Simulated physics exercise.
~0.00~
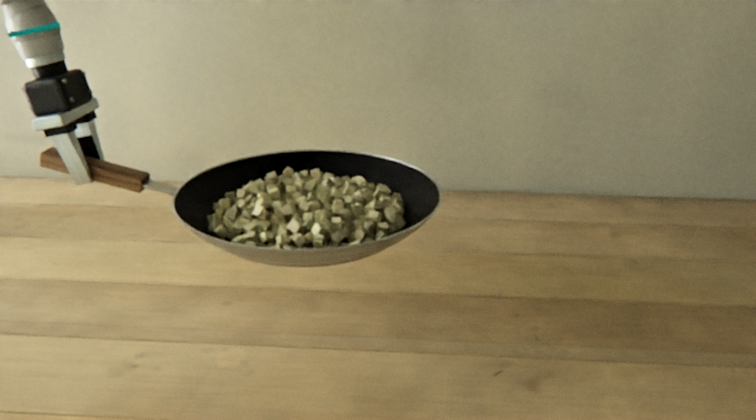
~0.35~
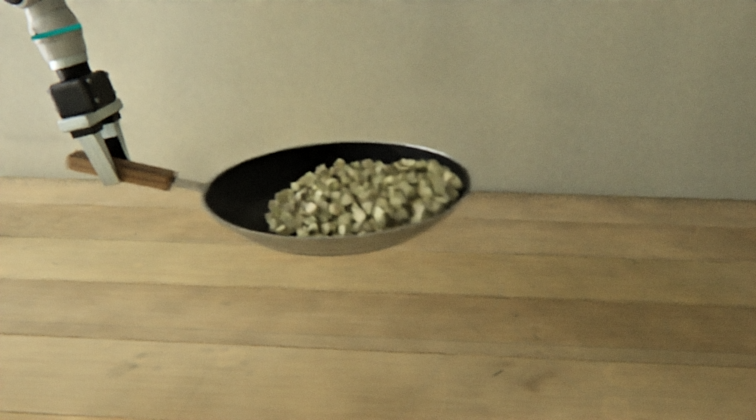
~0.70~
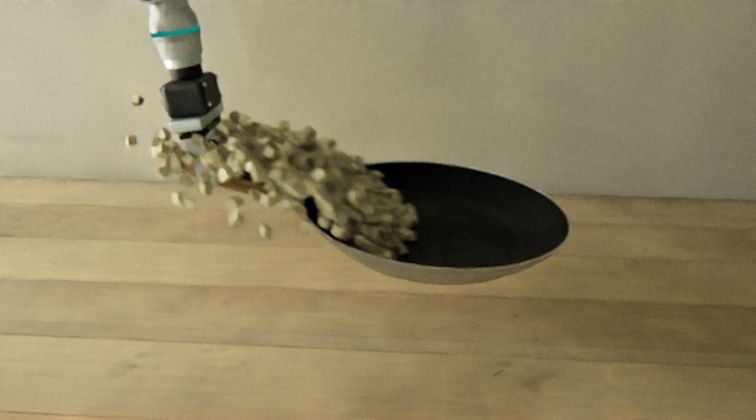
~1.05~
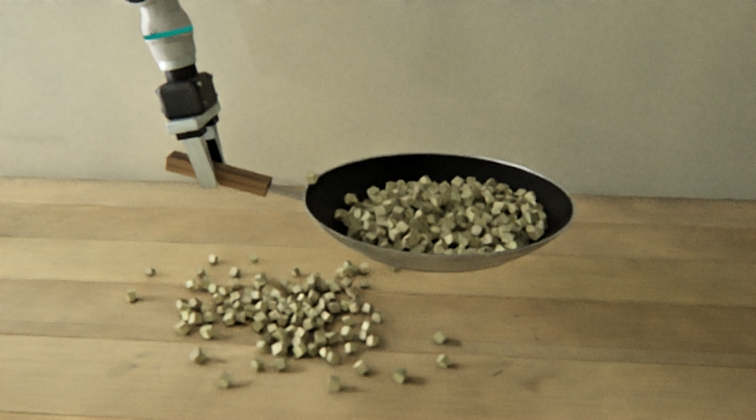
Diced vegetables spill over the handle side of a frying pan as a robot arm jerks it right, many scattering across the wooden table.
